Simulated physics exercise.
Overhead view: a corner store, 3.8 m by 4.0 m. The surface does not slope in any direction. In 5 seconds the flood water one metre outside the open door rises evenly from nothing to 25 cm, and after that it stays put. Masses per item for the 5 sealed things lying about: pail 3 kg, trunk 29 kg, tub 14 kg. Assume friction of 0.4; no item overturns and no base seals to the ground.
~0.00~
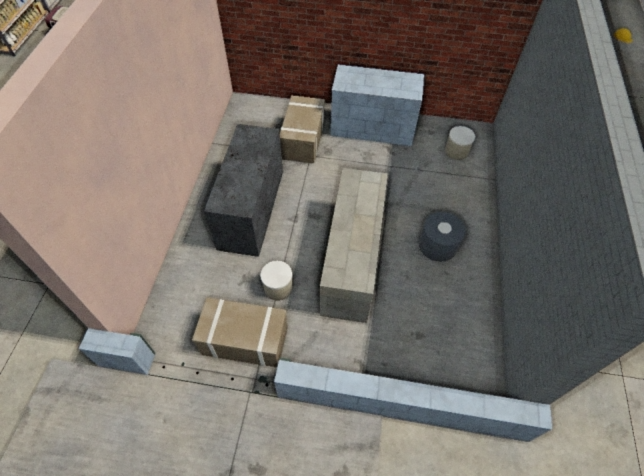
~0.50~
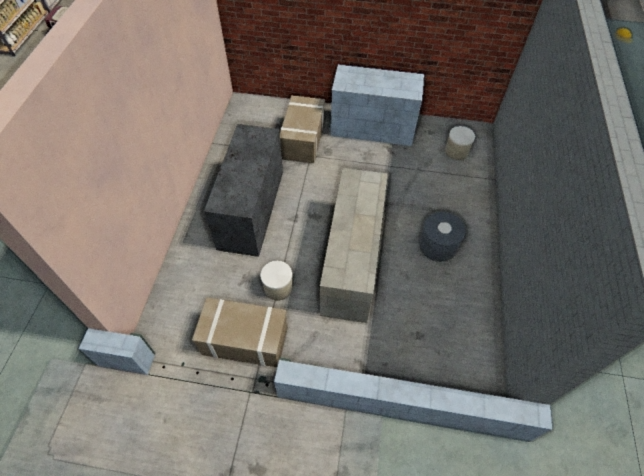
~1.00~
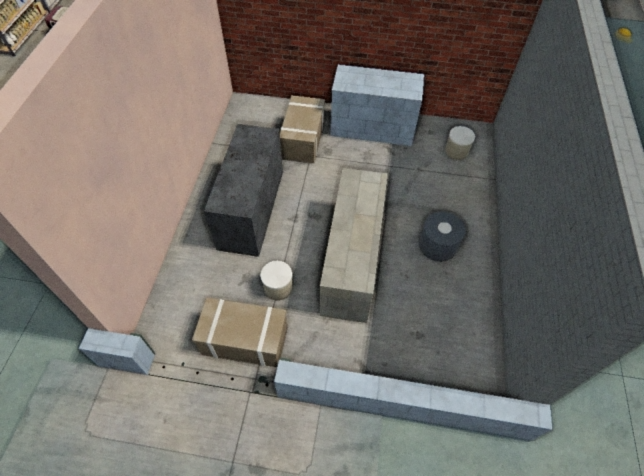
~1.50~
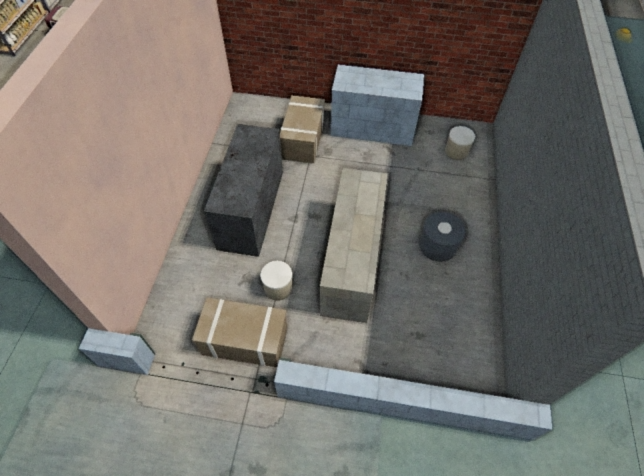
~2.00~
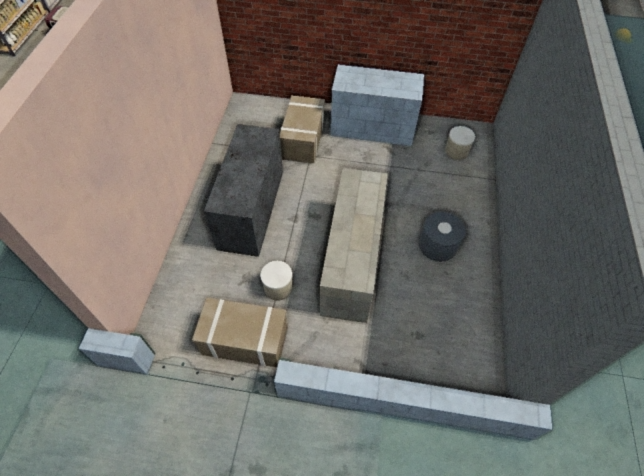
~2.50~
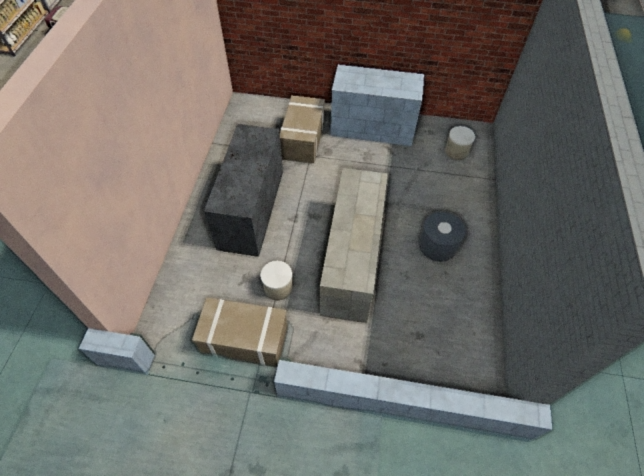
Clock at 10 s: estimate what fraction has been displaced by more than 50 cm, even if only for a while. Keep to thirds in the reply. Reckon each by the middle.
My answer: One to two thirds.
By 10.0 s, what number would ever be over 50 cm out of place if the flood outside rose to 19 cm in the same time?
The count would be 2.
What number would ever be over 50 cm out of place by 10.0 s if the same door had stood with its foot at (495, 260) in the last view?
Then it comes to 5 of them.
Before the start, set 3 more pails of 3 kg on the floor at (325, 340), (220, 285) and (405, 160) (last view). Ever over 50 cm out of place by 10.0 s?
In turn: More, more, over.
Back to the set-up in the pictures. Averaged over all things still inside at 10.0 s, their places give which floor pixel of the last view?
I'd put it close to (408, 172) in the last view.
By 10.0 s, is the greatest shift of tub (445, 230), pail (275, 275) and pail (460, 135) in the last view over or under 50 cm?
In that order: Below the mark, above the mark, below the mark.
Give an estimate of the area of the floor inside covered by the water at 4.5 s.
Wet: Near 4.0 m2.
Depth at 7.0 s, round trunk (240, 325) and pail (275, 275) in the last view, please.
Roughly 12 and 6 cm.
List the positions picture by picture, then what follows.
The first frame shows a trunk at (240, 325), on the bottom; a pail at (276, 274), on the bottom; water covers 0.0 m2; 0 of 5 have shifted.
The second frame shows a trunk at (240, 325), on the bottom; a pail at (276, 274), on the bottom; water covers 0.0 m2; 0 of 5 have shifted.
The third frame shows a trunk at (240, 325) rests on the ground; a pail at (276, 274) rests on the ground; 0.0 m2 under water; 0 of 5 have shifted.
The fourth frame shows a trunk at (240, 325) rests on the ground; a pail at (276, 274), on the bottom; 0.0 m2 under water; 0 of 5 have shifted.
The fifth frame shows a trunk at (240, 325), on the bottom; a pail at (276, 274) rests on the ground; 0.0 m2 under water; 0 of 5 have shifted.
The sixth frame shows a trunk at (240, 325) rests on the ground; a pail at (276, 274) rests on the ground; water covers 0.2 m2; 0 of 5 have shifted.
After 3.5 s 0 of 5 are over 50 cm from their spots; 0 afloat.
After 4.5 s 2 of 5 are over 50 cm from their spots; 0 afloat.
After 7.0 s 2 of 5 are over 50 cm from their spots; 1 afloat.
After 10.0 s 2 of 5 are over 50 cm from their spots, and 2 have been at some point; 3 afloat.
